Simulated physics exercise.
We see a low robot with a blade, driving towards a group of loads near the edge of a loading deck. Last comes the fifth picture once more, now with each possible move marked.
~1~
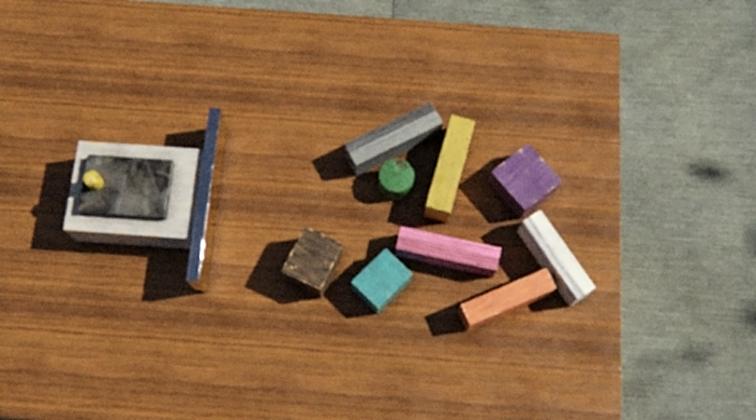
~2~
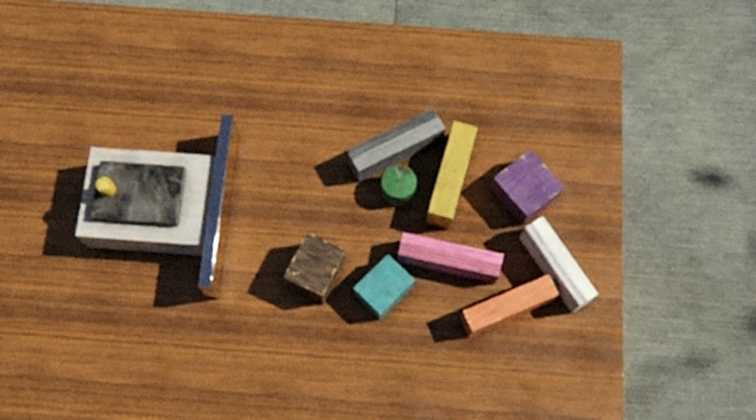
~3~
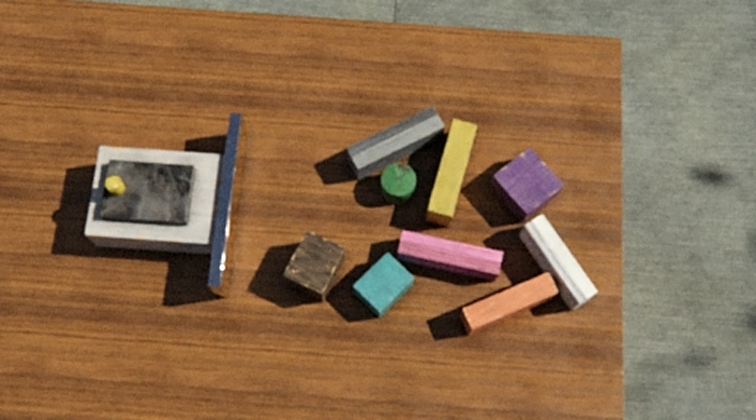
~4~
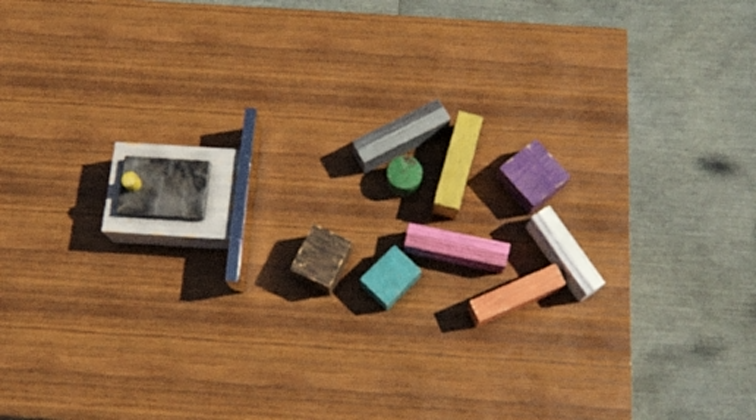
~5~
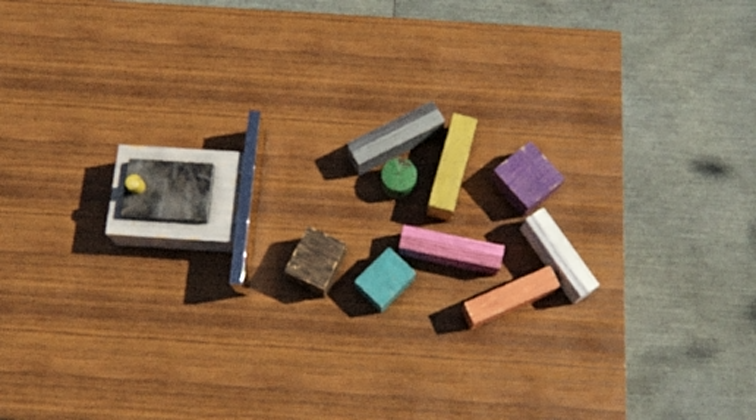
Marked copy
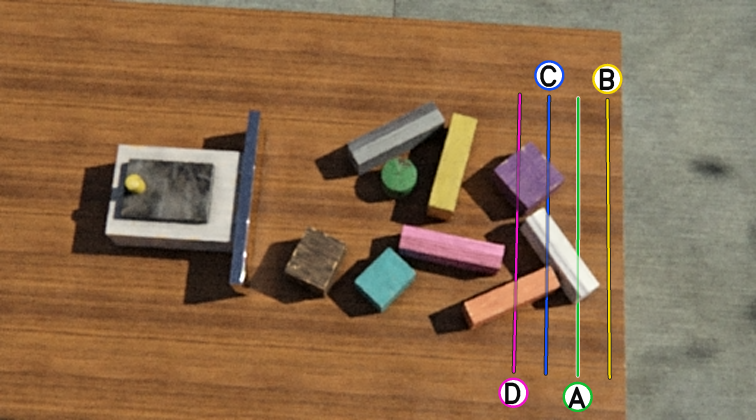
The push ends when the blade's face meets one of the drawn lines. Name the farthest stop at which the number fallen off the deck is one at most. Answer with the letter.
Line D.
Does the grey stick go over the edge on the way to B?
No.
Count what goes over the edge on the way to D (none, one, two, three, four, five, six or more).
By then, one.
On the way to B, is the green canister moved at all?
Yes.
On the copy, A at (578, 231); B at (609, 233); C at (547, 229); D at (517, 227).
On D. First, robot (274, 197); grey stick (404, 137); turquoise crate (409, 284).
Then, robot (371, 203); white stick (599, 255); purple crate (539, 180).
Finally, robot (448, 208); white stick over the edge; pink stick (611, 254); one fallen.
By contrast, A drops three; B drops seven; C drops three.
